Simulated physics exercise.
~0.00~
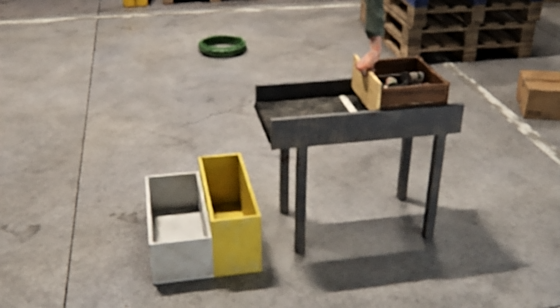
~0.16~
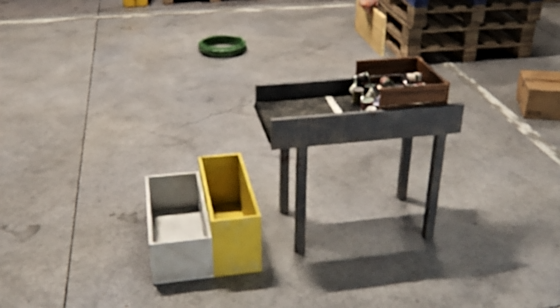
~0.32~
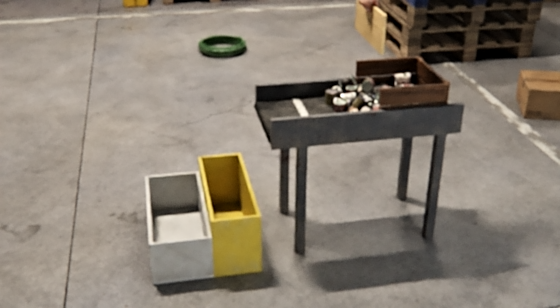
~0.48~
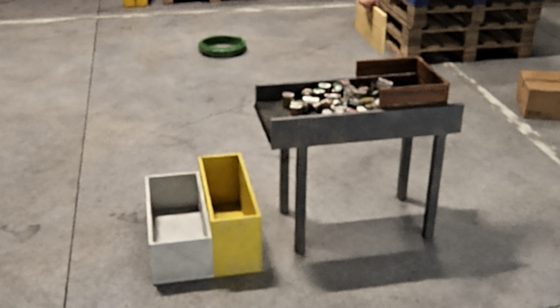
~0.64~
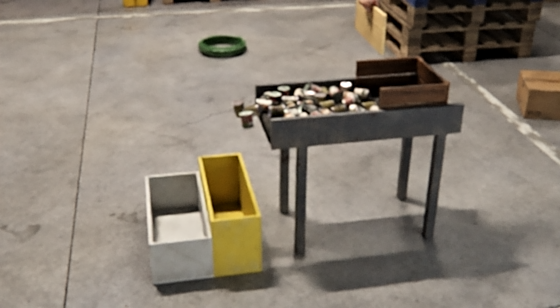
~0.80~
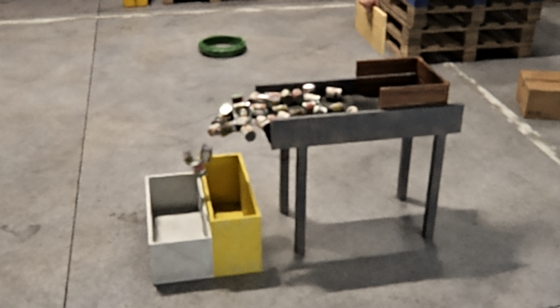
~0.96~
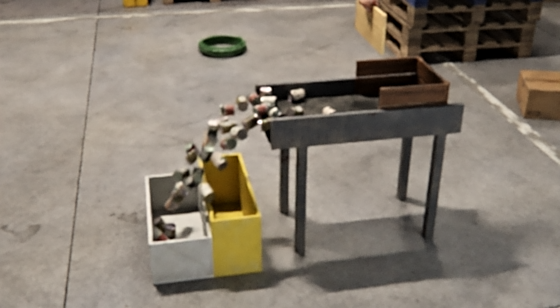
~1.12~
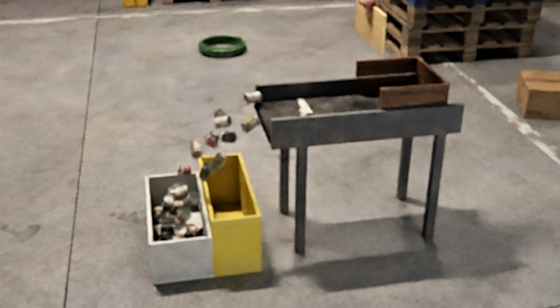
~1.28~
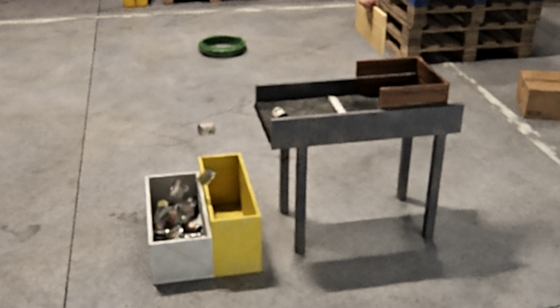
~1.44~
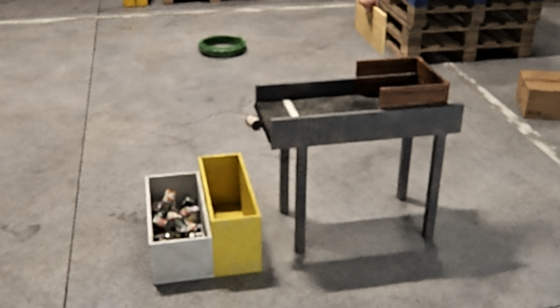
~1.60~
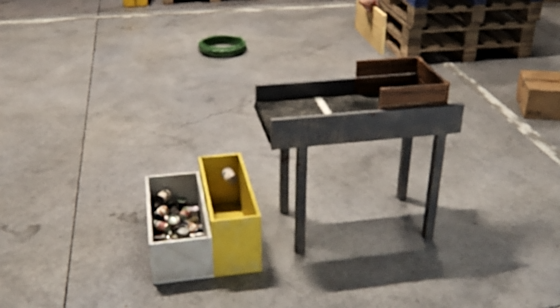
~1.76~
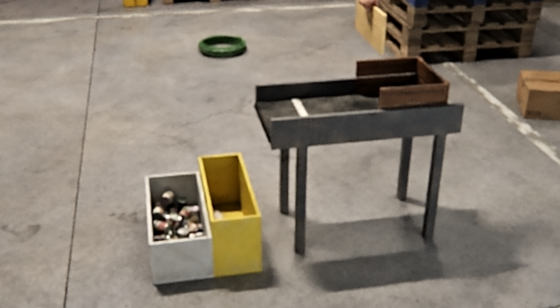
At first, a hand is at the front panel of a wooden pen holding small tins on a dark conveyor table, with a white bin and a yellow tote on the floor to the left. The panel is gone next, and the tins slide left in a loose, spreading pile as the belt's pale stripe moves. They reach the left end and tumble off in a stream, arcing over the yellow tote into the white bin. A few stragglers follow, and one drops into the yellow tote. Finally, the belt is empty, with nearly all the tins heaped in the white bin.
